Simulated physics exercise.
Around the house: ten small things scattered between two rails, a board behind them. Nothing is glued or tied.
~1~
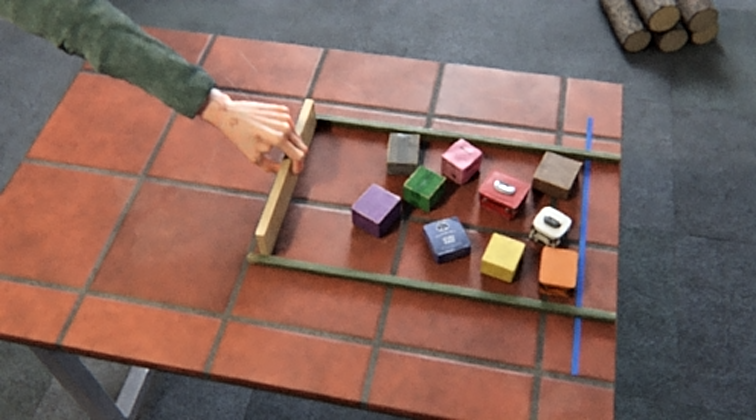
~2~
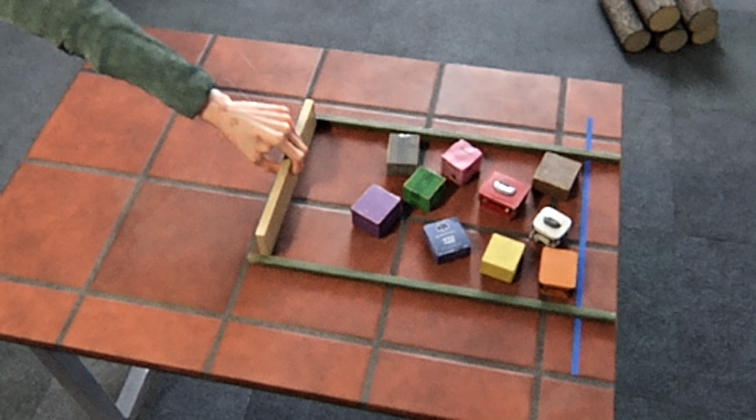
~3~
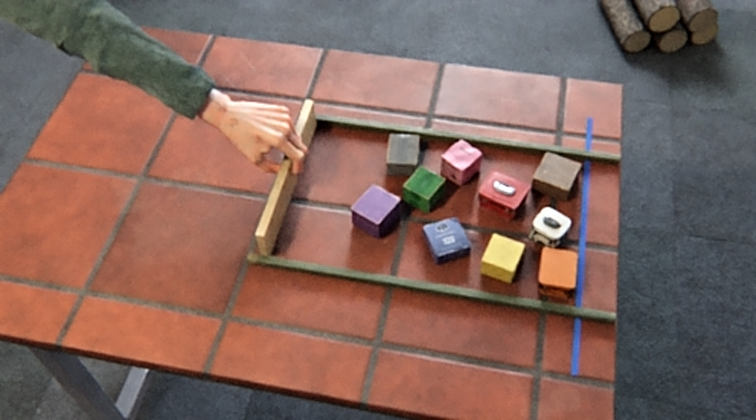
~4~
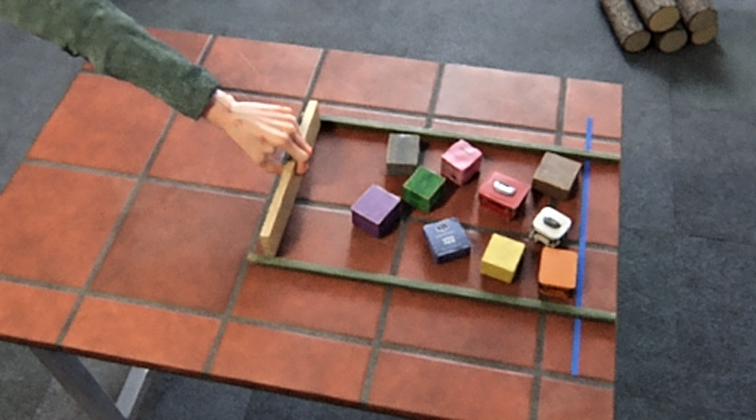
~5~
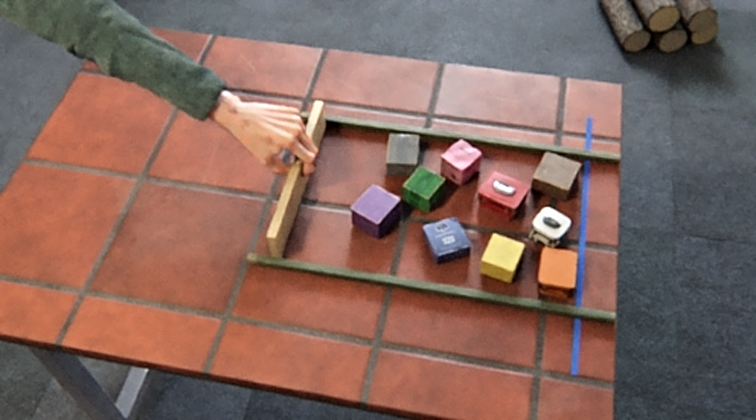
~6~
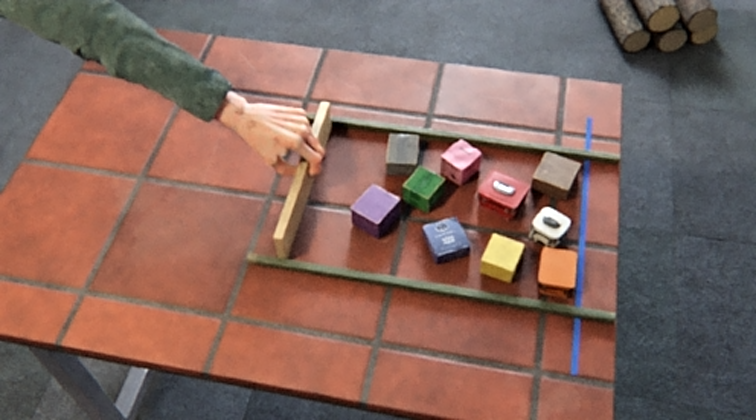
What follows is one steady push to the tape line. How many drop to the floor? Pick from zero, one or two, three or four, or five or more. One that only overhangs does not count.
The number that fall off is five or more.
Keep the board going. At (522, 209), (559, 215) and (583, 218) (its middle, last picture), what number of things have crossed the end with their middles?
Past the end: 1, 3 and 6.
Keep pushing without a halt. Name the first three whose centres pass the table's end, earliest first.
In order: The orange case, then the brown block, then the yellow block.
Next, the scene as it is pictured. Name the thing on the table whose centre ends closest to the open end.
That is the blue box.
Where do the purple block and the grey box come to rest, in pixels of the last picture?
First (602, 240), then (603, 176).
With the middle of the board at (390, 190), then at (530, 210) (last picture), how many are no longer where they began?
The counts are 3 and 10.
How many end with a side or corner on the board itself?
3 of them.
A little later, none off yet; orange case at rest near (557, 273); brown block at rest near (556, 176); white case at rest near (550, 229).
Next, none off yet; orange case shifted about its own width near (608, 289); brown block shifted about its own width near (580, 178); white case shifted about its own width near (569, 233).
When it is over, the number that fall off is five or more; down, pink box, red case, yellow block, white case, brown block and orange case.
